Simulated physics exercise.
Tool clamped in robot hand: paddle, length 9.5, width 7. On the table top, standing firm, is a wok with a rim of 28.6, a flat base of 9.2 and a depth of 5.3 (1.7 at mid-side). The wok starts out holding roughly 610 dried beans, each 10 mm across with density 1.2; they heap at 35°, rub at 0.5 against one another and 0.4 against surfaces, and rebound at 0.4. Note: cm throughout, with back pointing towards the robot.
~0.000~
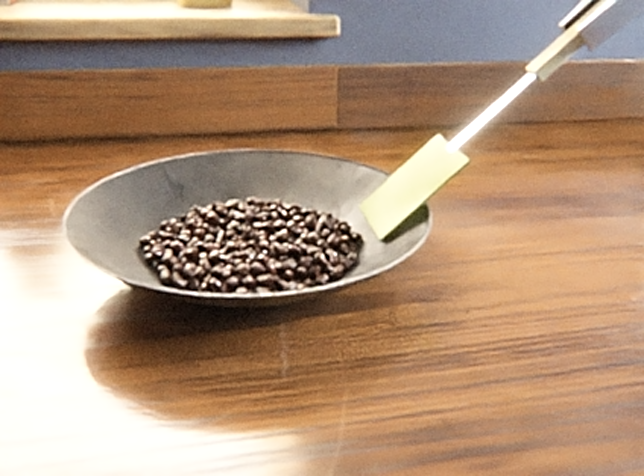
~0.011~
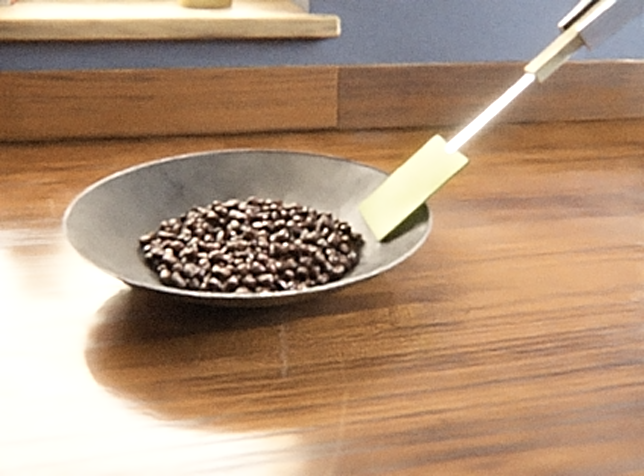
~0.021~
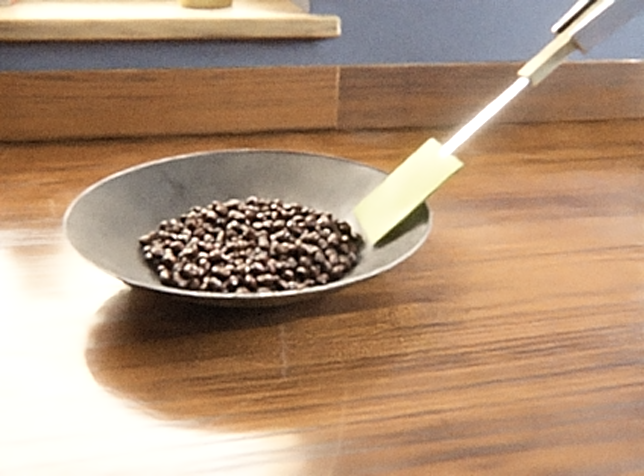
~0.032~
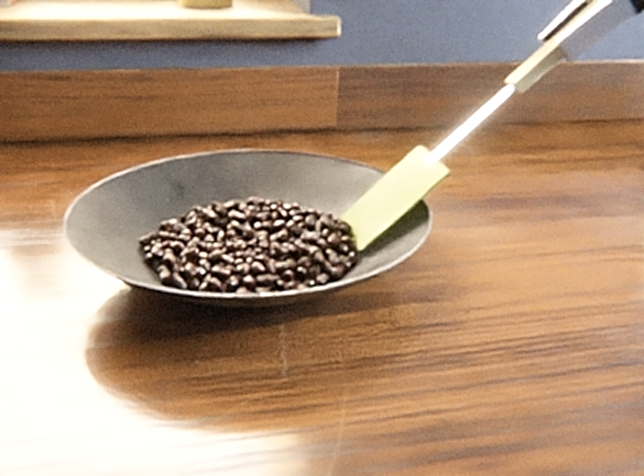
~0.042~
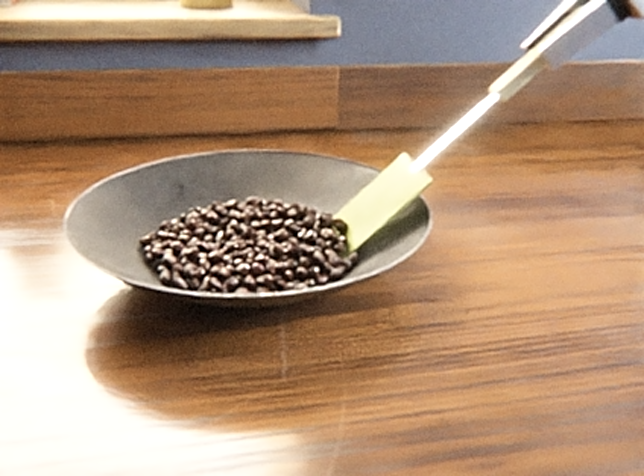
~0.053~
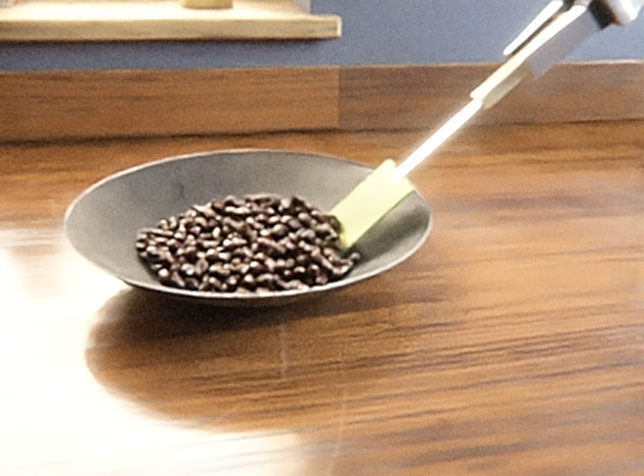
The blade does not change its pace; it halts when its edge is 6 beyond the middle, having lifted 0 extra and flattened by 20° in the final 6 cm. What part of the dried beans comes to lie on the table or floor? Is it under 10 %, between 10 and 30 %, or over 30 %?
It is between 10 and 30 %.
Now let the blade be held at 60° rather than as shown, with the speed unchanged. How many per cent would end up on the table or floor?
In that case around 20 per cent.
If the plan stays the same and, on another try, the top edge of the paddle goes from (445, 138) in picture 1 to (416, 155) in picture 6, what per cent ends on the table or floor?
Around 10 per cent finishes there.
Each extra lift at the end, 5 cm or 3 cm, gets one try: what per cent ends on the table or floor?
First try around 20 percent, second try around 20 percent.
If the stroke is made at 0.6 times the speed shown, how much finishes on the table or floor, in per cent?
Roughly 5 percent ends on the table or floor.
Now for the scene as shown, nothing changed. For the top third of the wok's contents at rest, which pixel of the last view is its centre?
It is centred near (125, 224).
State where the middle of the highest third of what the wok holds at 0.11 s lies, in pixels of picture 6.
(193, 222).
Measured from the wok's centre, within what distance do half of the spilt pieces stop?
Some 22 centimetres.
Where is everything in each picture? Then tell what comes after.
In the first picture, paddle top edge at (454, 147), sloping 43°; upper third of the load around (251, 237), from x 145 to 355, top at y 200; 609 in the wok.
In the second picture, paddle top edge at (453, 148), sloping 43°; upper third of the load around (251, 237), from x 145 to 355, top at y 200.
In the third picture, paddle top edge at (447, 151), sloping 43°; upper third of the load around (251, 237), from x 145 to 355, top at y 200.
In the fourth picture, paddle top edge at (434, 158), sloping 43°; upper third of the load around (252, 237), from x 145 to 350, top at y 200.
In the fifth picture, paddle top edge at (418, 167), sloping 43°; upper third of the load around (254, 236), from x 145 to 355, top at y 200.
In the sixth picture, paddle top edge at (401, 173), sloping 43°; upper third of the load around (251, 232), from x 145 to 355, top at y 200; 609 in the wok.
By 0.08 s, sloping 43°, highest piece 8 above the table; 609 in the wok.
By 0.11 s, sloping 38°, highest piece 10 above the table; 608 in the wok, 1 on the blade or in flight.
By 0.32 s, sloping 23°, highest piece 7 above the table; 530 in the wok, 75 on the table or floor, 4 on the blade or in flight.
By 1.37 s, sloping 23°, highest piece 7 above the table; 529 in the wok, 80 on the table or floor.
Final count, 529 in the wok, 80 on the table or floor. That is 13 % on the table or floor.
